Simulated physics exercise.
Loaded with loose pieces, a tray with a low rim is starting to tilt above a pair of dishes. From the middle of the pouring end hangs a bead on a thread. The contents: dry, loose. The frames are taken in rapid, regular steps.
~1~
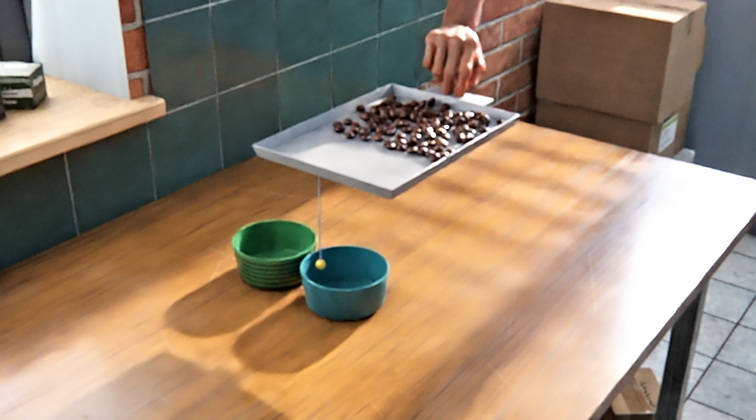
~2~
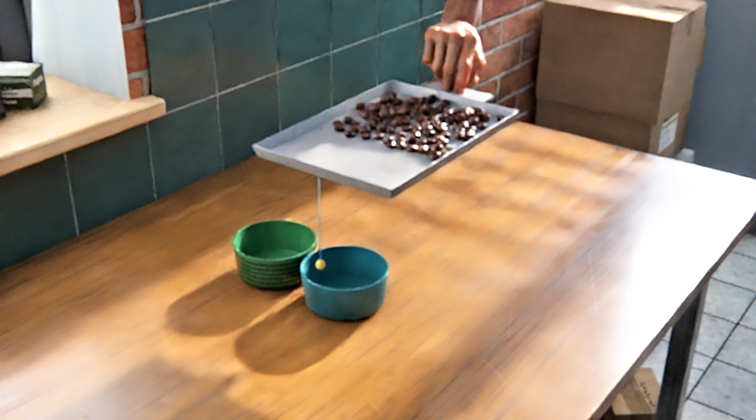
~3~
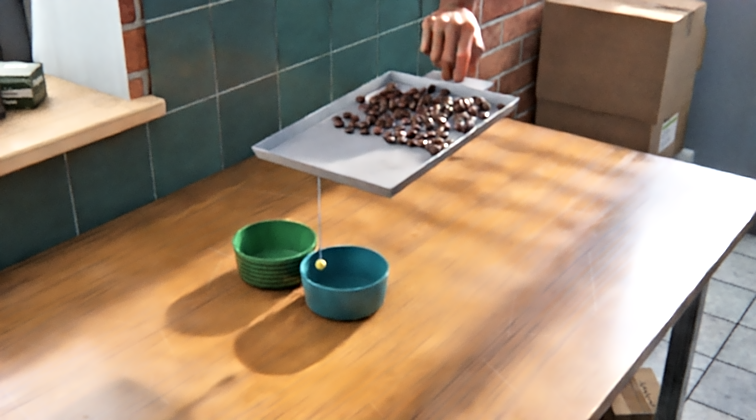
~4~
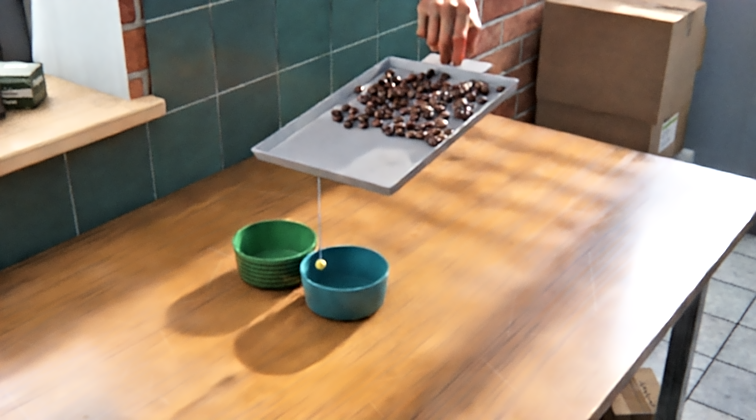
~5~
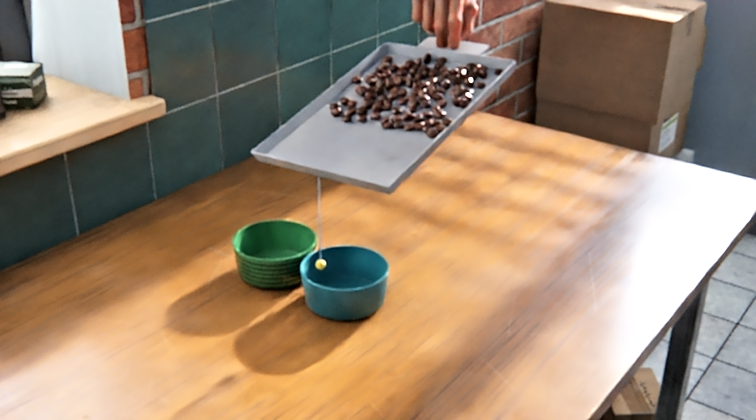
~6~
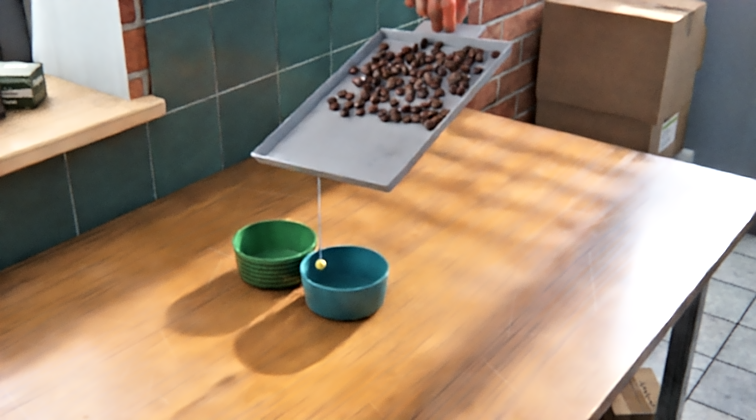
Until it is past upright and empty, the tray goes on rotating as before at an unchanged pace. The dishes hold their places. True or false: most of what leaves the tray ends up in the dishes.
False.
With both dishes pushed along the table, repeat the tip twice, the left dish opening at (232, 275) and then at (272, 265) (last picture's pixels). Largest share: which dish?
So: The one further left first, and the one further left second.
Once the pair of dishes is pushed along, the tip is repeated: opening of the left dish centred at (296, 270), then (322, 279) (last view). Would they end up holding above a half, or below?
At the first place under half, at the second less than half.
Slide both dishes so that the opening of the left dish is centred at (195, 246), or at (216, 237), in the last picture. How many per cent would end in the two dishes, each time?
First placement: Some 60 %; second placement: Some 40 %.
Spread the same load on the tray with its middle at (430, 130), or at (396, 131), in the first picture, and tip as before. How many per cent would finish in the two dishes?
You'd see roughly 10 per cent first and roughly 10 per cent second.
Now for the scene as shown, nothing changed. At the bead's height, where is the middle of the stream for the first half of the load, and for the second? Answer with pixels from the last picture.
Early half (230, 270), late half (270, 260).
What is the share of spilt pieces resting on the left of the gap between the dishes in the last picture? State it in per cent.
I'd guess close to 90 %.
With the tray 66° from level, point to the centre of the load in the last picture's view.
In the last view, the load is centred close to (281, 165).
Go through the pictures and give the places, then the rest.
In the first frame, corners of the pouring end (257, 145) and (391, 187), level; middle of the load (421, 126), flat chocolate drops; left dish (247, 269); right dish (317, 299); bead on its thread (321, 265).
In the second frame, corners of the pouring end (257, 145) and (390, 187), level; middle of the load (421, 123).
In the third frame, corners of the pouring end (257, 146) and (390, 186), tipped barely, lowest at the left corner; middle of the load (420, 115).
In the fourth frame, corners of the pouring end (256, 148) and (389, 185), tipped a little, lowest at the left corner; middle of the load (419, 104).
In the fifth frame, corners of the pouring end (256, 150) and (387, 183), tipped clearly, lowest at the left corner; middle of the load (417, 92).
In the sixth frame, corners of the pouring end (255, 153) and (386, 182), tipped clearly, lowest at the left corner; middle of the load (414, 81); left dish (247, 269); right dish (317, 299).
Just after the last frame, tray tipped steeply; roughly two thirds on the tray; roughly a third in the air.
A moment on, tray tipped past a quarter turn; just a few on the tray; about a tenth in the left dish; the larger part outside both; about a tenth in the air.
Further on, tray tipped past a quarter turn; about a tenth in the left dish; almost all outside both.
When it is over, tray tipped past a quarter turn; not one in the right dish; about a tenth in the left dish; almost all outside both.
